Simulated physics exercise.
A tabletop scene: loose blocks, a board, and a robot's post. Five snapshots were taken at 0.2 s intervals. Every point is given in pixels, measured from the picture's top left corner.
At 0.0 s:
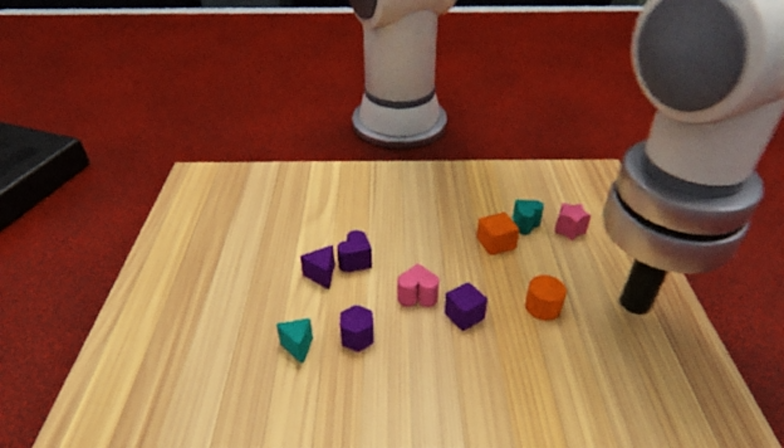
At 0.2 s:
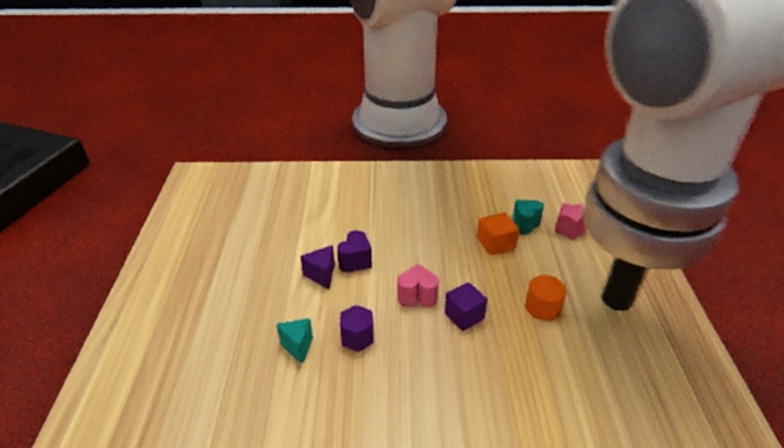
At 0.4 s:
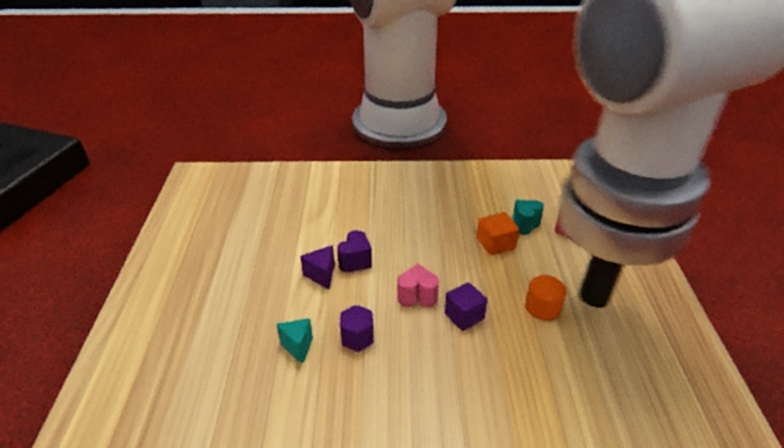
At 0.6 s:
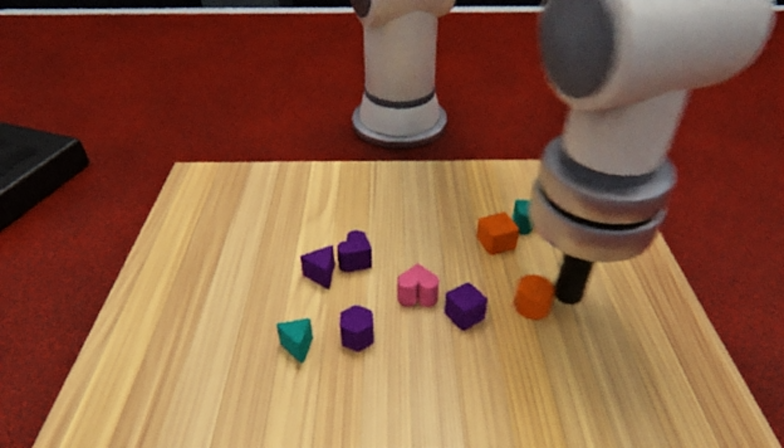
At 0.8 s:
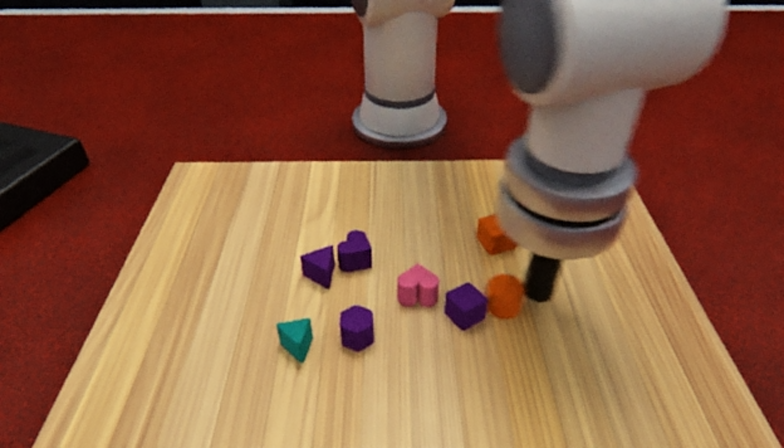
On a wooden board scattered with small colored blocks, a robot arm moved its black post left through empty space, then pushed the orange cylinder a short way left, close to the purple square block.
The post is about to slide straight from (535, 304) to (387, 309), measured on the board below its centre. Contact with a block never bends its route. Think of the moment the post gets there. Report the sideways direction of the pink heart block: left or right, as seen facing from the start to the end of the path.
My prediction: Rightwards.
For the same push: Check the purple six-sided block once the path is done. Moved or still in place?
It is moved off its spot.
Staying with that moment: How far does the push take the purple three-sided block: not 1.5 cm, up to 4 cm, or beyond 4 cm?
Once the path is done, the purple three-sided block lies within 1.5 cm of its present place.
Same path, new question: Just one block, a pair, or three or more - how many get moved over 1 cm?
My guess is at least three.
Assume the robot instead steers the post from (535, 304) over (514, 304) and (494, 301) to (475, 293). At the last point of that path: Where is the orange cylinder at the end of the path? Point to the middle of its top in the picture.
At (450, 286).
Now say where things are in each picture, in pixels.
In the first picture, tip of the post at (635, 304), middles of tops, purple three-sided block at (320, 256), purple six-sided block at (356, 318), pink heart block at (418, 277), purple square at (467, 296), orange cylinder at (548, 287).
In the second picture, post at (617, 300), nothing pushed.
In the third picture, post at (595, 297), nothing pushed.
In the fourth picture, post at (568, 294), orange cylinder at (536, 287).
In the fifth picture, post at (538, 292), purple three-sided block at (320, 256), purple six-sided block at (356, 318), pink heart block at (418, 277), purple square at (467, 296), orange cylinder at (507, 286).
The first path, step by step. One third of the way, post at (488, 294); purple square at (427, 304); orange cylinder at (456, 291).
Two thirds of the way, post at (437, 295); purple six-sided block at (351, 320), turned 20° clockwise; pink heart block at (393, 275), turned 85° clockwise; purple square at (388, 323), turned 25° anticlockwise; orange cylinder at (407, 300).
At the end, post at (387, 297); purple three-sided block unmoved; purple six-sided block at (336, 328), turned 40° clockwise; pink heart block at (373, 269), turned 125° clockwise; purple square at (375, 341), turned 55° anticlockwise; orange cylinder at (368, 312).
